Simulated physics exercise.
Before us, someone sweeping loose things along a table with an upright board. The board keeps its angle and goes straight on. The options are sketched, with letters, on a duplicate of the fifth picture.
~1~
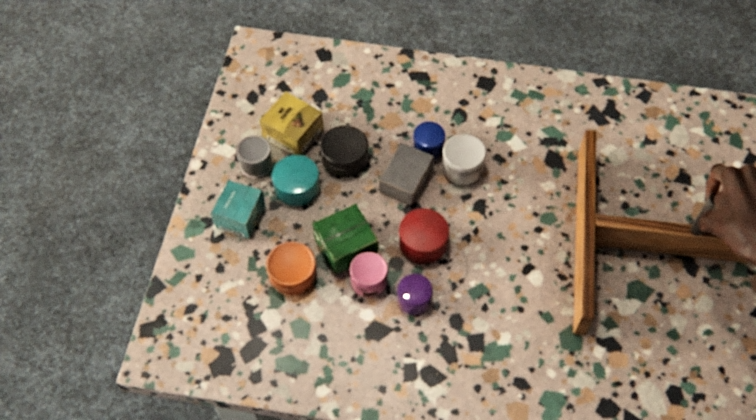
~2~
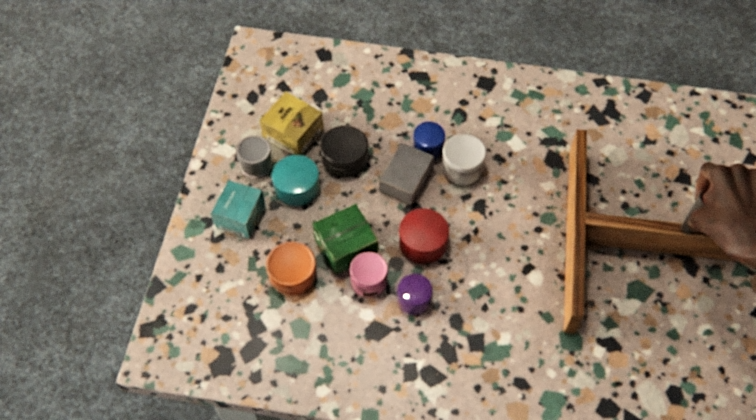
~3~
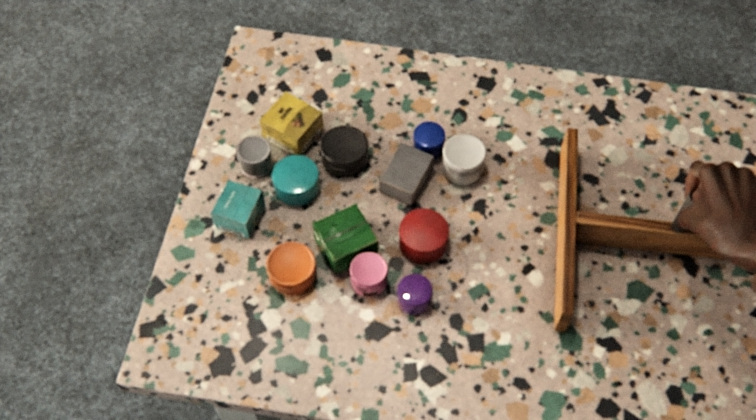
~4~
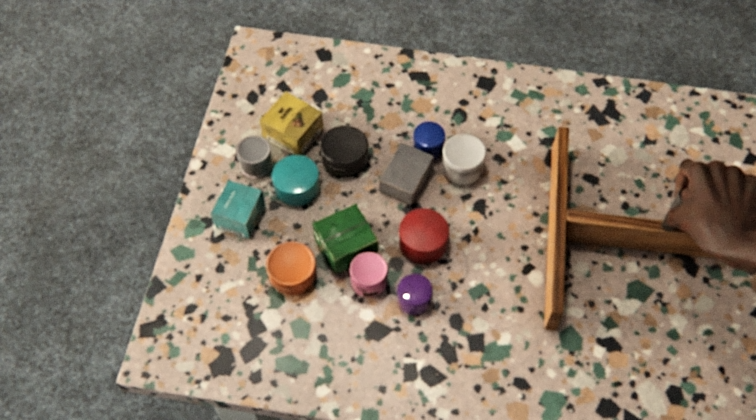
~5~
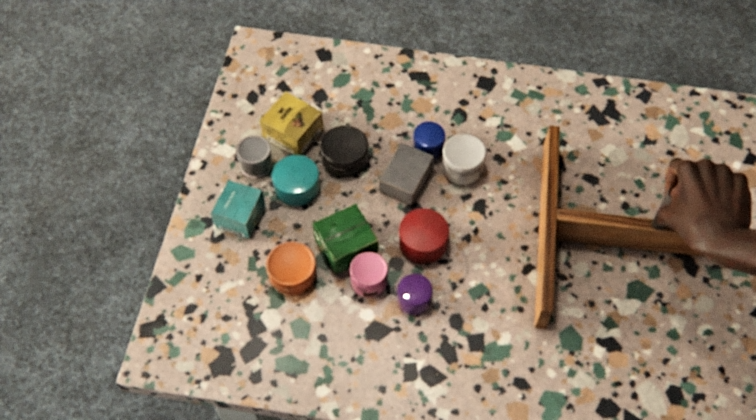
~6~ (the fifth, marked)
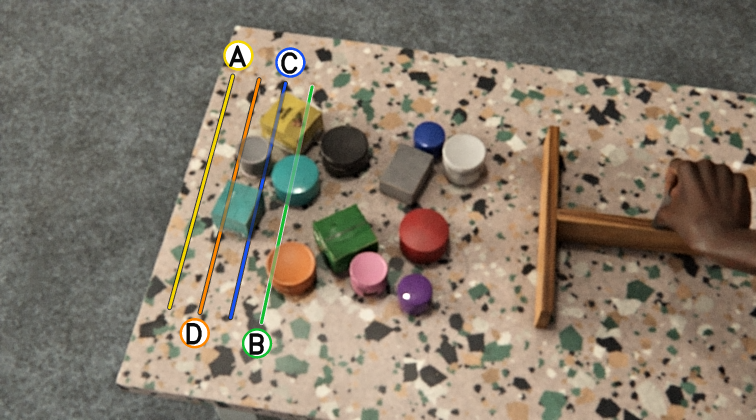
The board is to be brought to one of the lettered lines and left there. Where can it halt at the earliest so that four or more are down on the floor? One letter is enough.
As far as mark D.
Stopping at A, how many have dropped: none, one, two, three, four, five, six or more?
By then, six or more.
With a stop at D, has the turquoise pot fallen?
Yes.
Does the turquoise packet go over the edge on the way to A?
By then, yes.
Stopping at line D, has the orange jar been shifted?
Yes.
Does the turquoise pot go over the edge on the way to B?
By then, no.
On the copy, A at (204, 183); B at (289, 195); C at (260, 191); D at (232, 187).
On D. First, board (435, 195); blue pot (403, 122); purple pot (400, 293).
Then, board (320, 179); grey tin (220, 153); turquoise packet (225, 215).
Finally, board (232, 166); turquoise packet over the edge; grey tin over the edge; four fallen.
By contrast, A drops nine, but is farther than needed; B drops none; C drops only two.
